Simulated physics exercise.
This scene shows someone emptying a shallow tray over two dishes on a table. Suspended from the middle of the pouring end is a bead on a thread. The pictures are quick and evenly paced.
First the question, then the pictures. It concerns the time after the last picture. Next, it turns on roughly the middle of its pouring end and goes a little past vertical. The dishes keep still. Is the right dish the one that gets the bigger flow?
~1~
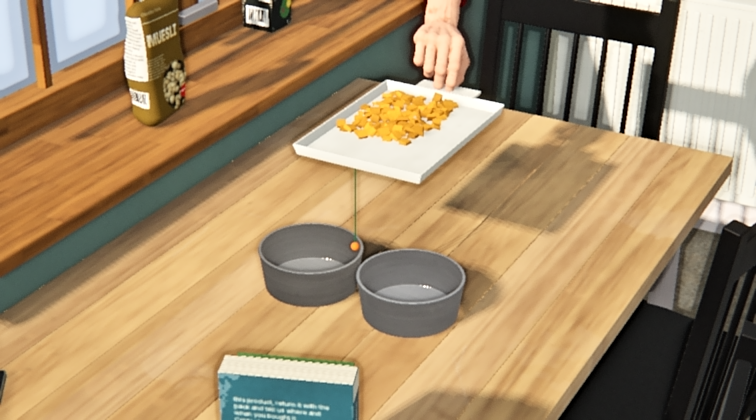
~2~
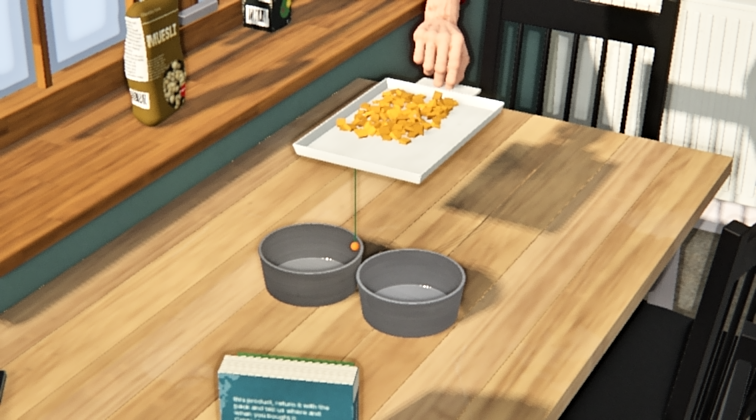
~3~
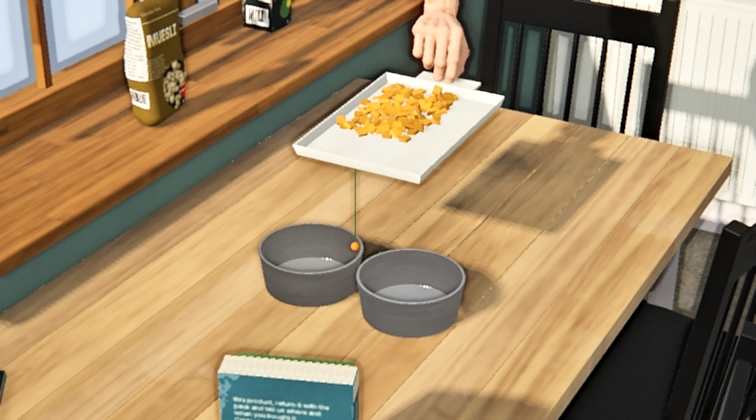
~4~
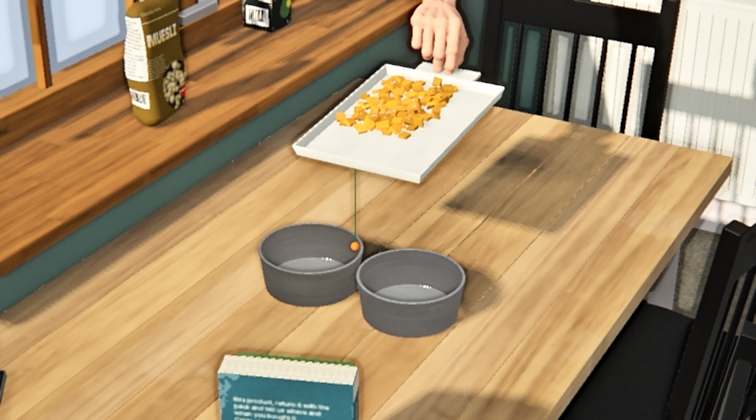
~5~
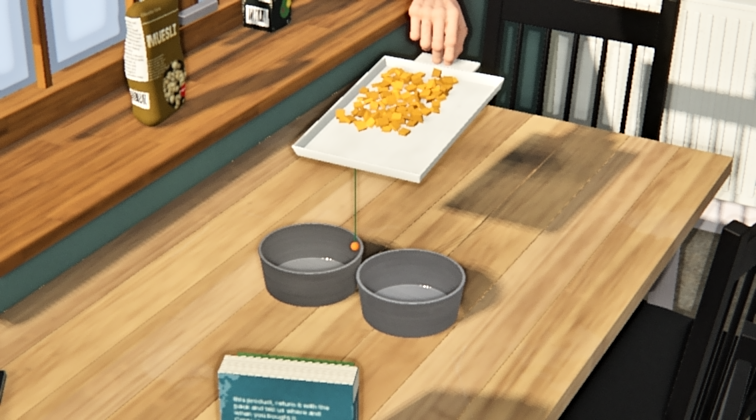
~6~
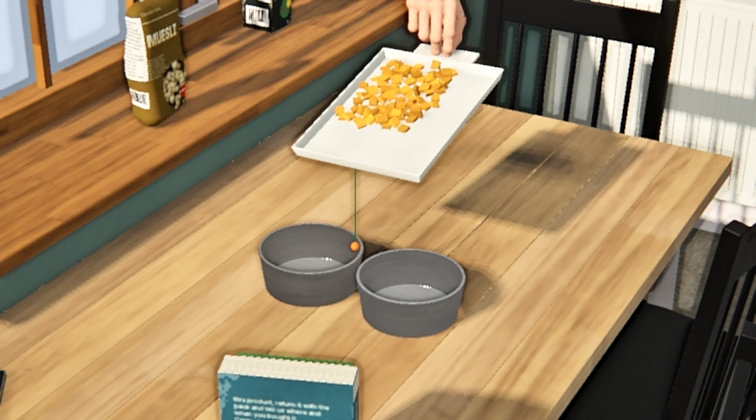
No.
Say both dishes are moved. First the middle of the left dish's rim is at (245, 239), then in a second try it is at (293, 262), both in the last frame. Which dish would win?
In the first try it's the right-side dish, and in the second it's the left-side dish.
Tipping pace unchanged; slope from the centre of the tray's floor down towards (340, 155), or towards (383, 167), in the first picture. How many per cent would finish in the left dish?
I'd put it at some 90 % and then some 10 %.
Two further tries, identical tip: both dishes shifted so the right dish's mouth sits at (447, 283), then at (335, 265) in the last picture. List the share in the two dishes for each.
Some 60 and then some 80 per cent.
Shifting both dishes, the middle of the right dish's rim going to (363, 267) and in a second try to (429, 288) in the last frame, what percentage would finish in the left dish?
30 %, then 80 %.
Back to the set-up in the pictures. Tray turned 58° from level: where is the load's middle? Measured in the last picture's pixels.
I'd mark the middle close to (332, 150).
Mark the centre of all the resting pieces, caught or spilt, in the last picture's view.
(307, 292).
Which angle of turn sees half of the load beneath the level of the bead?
That would be about 100 degrees from level.
Soon after the last picture, tray tipped steeply; most on the tray; a stray few in the right dish; a stray few in the left dish; a small part in the air.
A little later, tray tipped right over; about a third on the tray; a stray few in the right dish; about a quarter in the left dish; a small part outside both; a small part in the air.
Later still, tray tipped past a quarter turn; a small part in the right dish; about two thirds in the left dish; about a quarter outside both.
At rest, tray tipped past a quarter turn; a small part in the right dish; about two thirds in the left dish; about a quarter outside both.
